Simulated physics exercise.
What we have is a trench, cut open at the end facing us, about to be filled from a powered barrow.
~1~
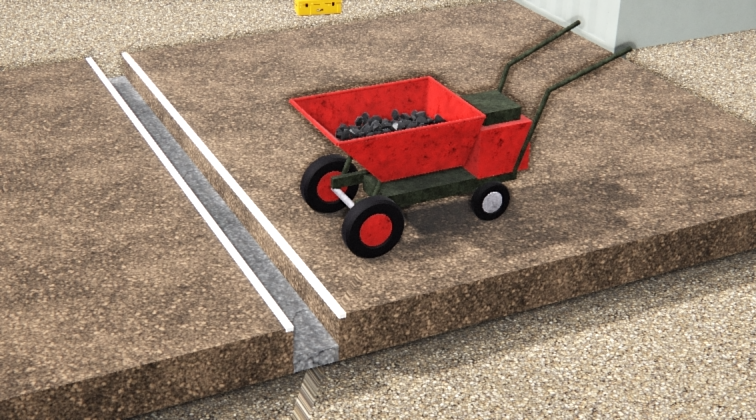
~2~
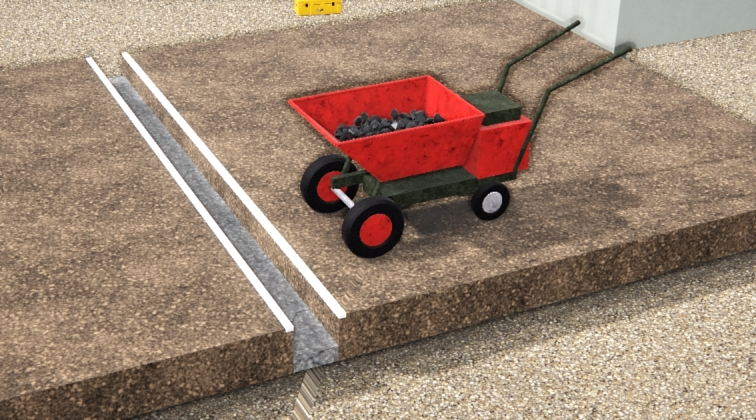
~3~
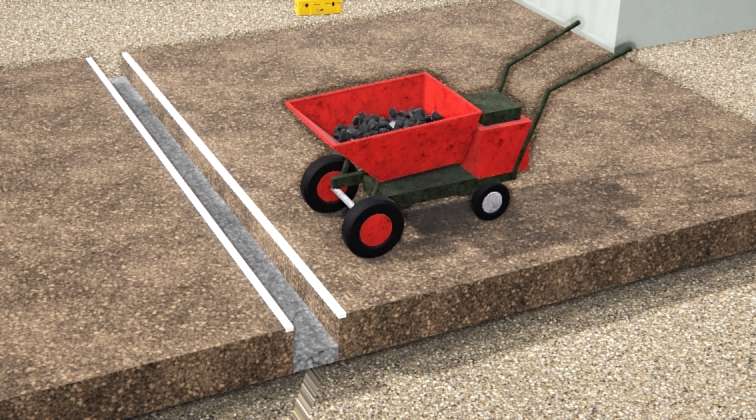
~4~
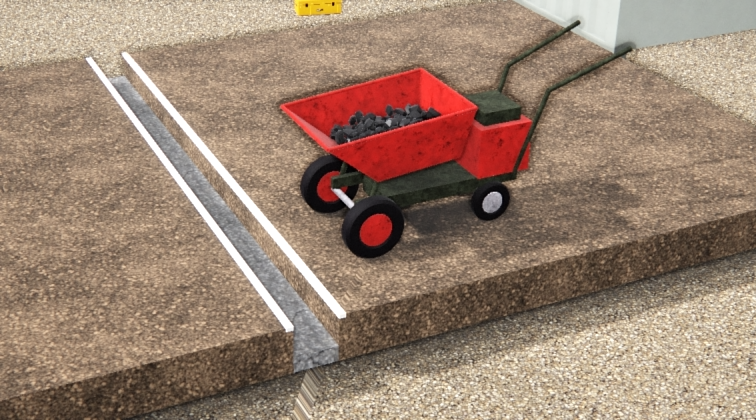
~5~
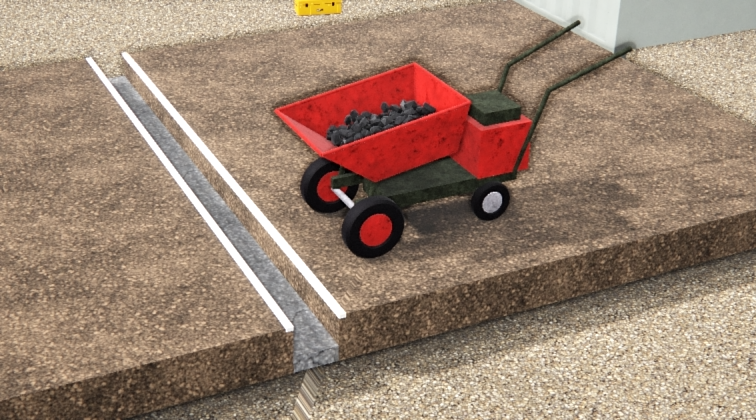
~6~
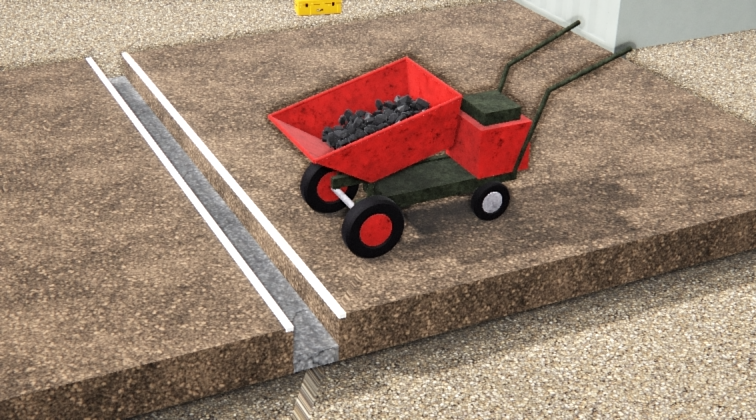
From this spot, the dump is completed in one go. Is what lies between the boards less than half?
Yes, it is less than half.
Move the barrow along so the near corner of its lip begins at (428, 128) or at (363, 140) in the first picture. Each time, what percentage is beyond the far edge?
About 0 and 0 per cent.
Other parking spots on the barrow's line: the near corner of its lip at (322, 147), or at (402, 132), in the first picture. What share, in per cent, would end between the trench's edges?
Well, you'd get roughly 0 per cent from the first place and roughly 50 per cent from the second.
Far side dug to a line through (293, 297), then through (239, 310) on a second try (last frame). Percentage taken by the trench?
The first try lands around 0 %, the second around 100 %.
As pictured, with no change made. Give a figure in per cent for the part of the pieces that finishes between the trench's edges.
I'd put that share at some 35 per cent.
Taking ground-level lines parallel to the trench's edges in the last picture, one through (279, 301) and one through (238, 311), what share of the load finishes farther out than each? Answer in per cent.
Near 60 % and near 20 %, in that order.
Just after the last frame, skip tipped steeply; every one in the skip.
A moment on, skip tipped right over; the larger part in the skip; about a tenth in or heaped over the trench; about a tenth beyond it.
Further on, skip tipped right over; roughly a quarter in the skip; roughly a quarter in or heaped over the trench; roughly half beyond it.
When it is over, skip tipped right over; about a tenth in the skip; roughly a third in or heaped over the trench; roughly half beyond it.
